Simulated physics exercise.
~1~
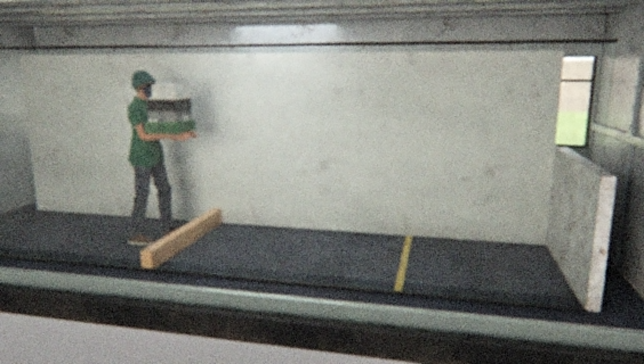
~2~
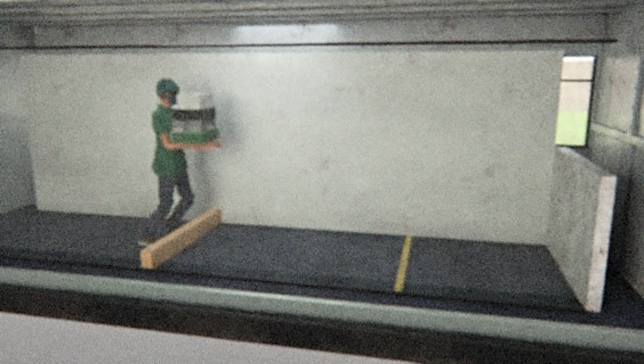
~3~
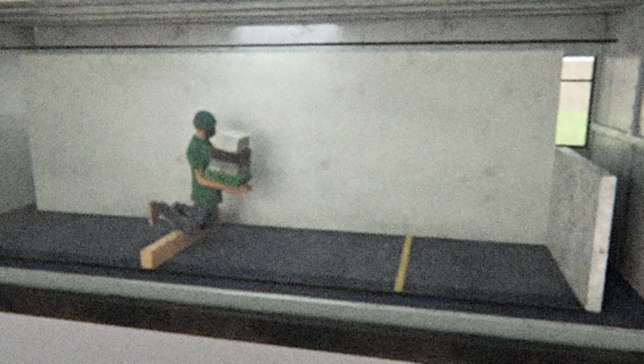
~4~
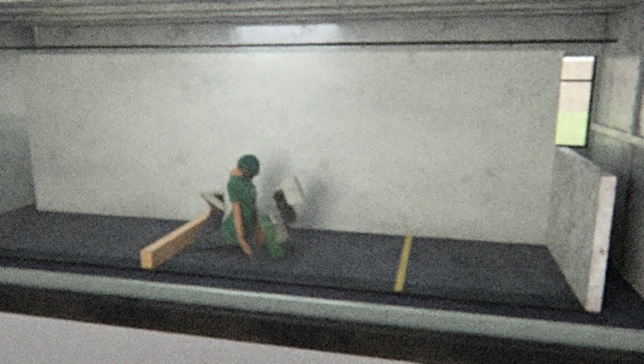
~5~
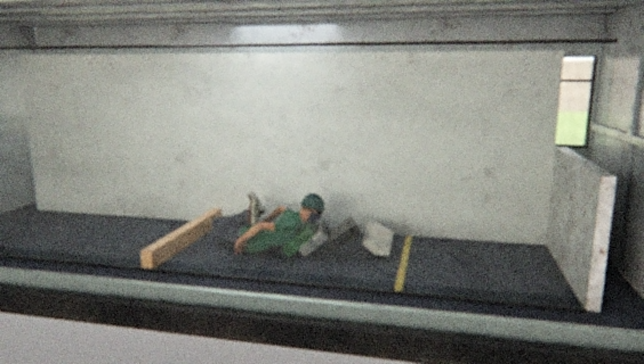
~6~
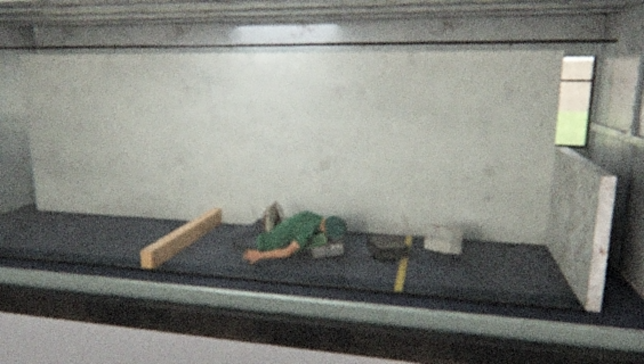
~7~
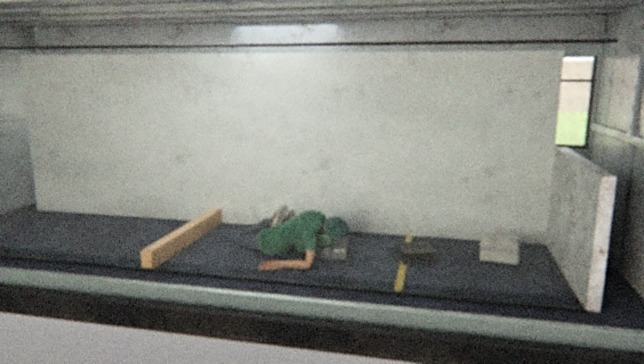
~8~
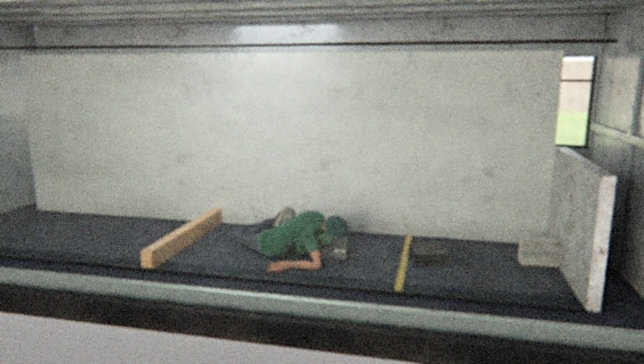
A person in green trips over a beam, and two spilled boxes cross the yellow line.
